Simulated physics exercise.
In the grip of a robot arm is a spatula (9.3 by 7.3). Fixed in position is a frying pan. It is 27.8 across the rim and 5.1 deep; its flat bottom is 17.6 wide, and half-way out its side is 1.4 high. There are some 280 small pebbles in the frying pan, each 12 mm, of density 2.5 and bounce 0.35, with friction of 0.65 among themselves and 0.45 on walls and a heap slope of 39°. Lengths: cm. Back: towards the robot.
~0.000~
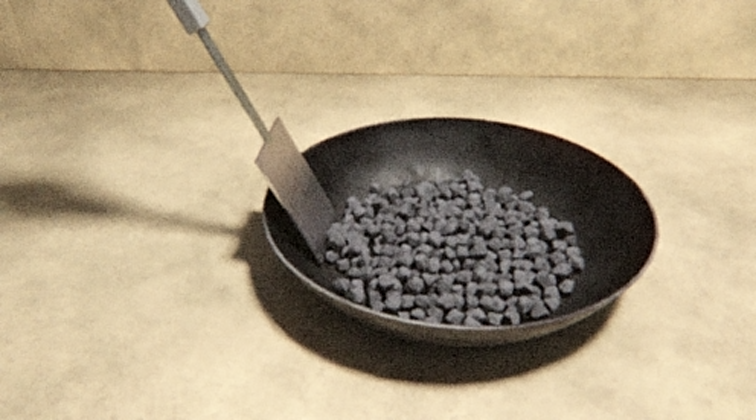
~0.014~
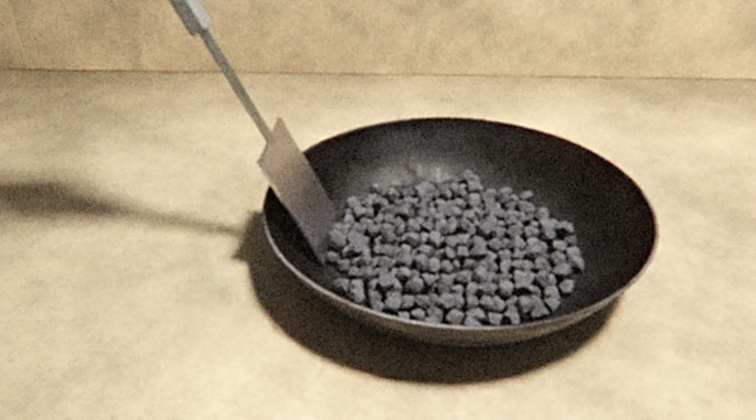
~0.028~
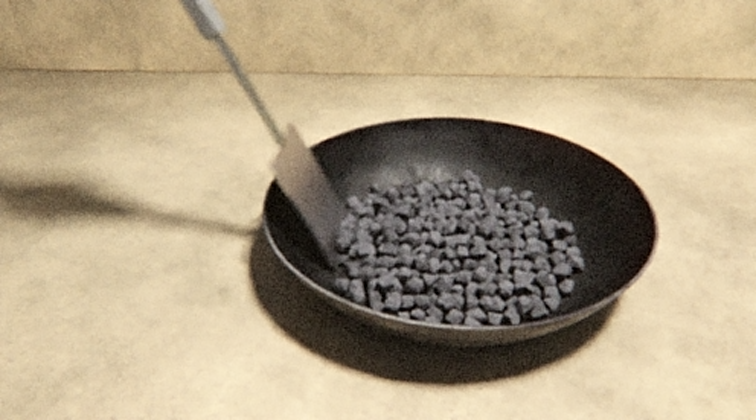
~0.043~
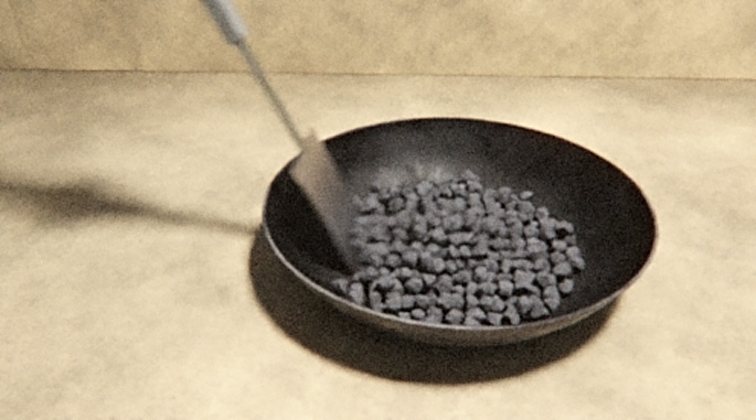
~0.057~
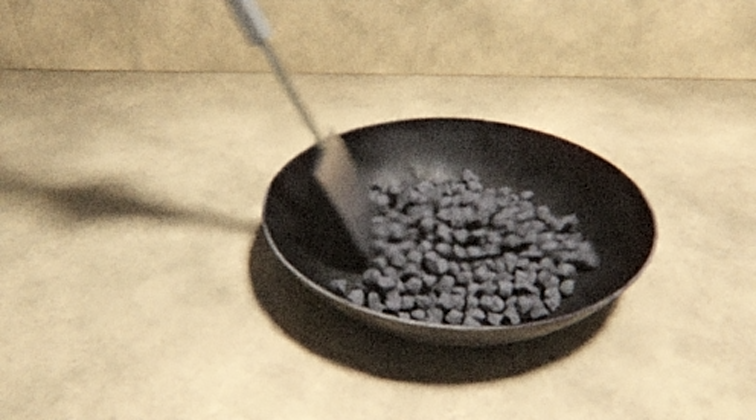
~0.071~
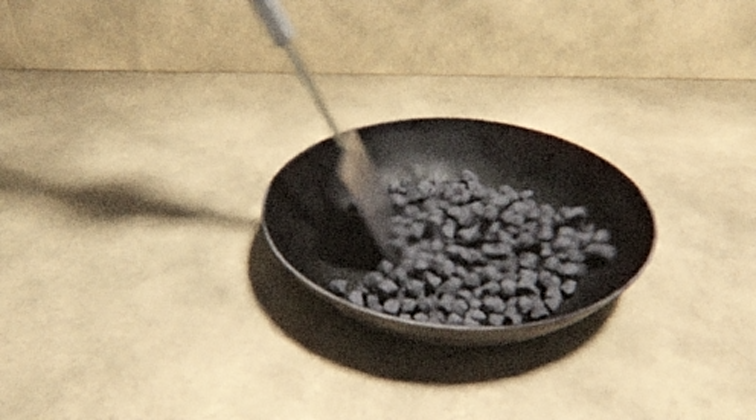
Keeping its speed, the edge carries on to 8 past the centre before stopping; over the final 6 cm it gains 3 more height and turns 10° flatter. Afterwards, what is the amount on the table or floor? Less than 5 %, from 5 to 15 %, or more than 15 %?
From 5 to 15 %.
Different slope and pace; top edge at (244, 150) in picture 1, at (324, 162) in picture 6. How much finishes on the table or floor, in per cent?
5 per cent.
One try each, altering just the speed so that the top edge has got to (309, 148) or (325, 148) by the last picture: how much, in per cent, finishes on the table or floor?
Respectively, some 0 and 5 per cent.
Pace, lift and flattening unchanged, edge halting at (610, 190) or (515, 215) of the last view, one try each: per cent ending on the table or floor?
Respectively about 30 and 0 percent end on the table or floor.
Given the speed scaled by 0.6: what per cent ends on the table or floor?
Estimate: Close to 0 %.
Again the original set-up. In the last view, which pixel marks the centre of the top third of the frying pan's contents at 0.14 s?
It is centred at about (566, 230).
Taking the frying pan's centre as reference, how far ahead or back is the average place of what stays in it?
About 5.0 cm ahead.
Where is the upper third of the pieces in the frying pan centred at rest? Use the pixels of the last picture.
Look near (585, 227).
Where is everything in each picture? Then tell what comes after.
Spatula top edge at (267, 137), sloping 65°; upper third of the load around (447, 232), from x 330 to 575, top at y 175; 285 in the frying pan, in the first picture.
Spatula top edge at (269, 138), sloping 65°; upper third of the load around (445, 232), from x 335 to 575, top at y 175, in the second picture.
Spatula top edge at (282, 143), sloping 65°; upper third of the load around (442, 232), from x 345 to 575, top at y 175, in the third picture.
Spatula top edge at (302, 147), sloping 65°; upper third of the load around (446, 232), from x 340 to 575, top at y 175, in the fourth picture.
Spatula top edge at (324, 148), sloping 65°; upper third of the load around (455, 226), from x 340 to 590, top at y 175, in the fifth picture.
Spatula top edge at (346, 149), sloping 65°; upper third of the load around (462, 225), from x 340 to 605, top at y 175; 285 in the frying pan, in the sixth picture.
By 0.11 s, sloping 65°, highest piece 5 above the table; 285 in the frying pan.
By 0.14 s, sloping 62°, highest piece 6 above the table; 285 in the frying pan.
By 0.36 s, sloping 55°, highest piece 8 above the table; 258 in the frying pan, 20 on the table or floor, 7 on the blade or in flight.
By 1.41 s, sloping 55°, highest piece 6 above the table; 258 in the frying pan, 27 on the table or floor.
Final count, 258 in the frying pan, 27 on the table or floor. That is 9 % on the table or floor.
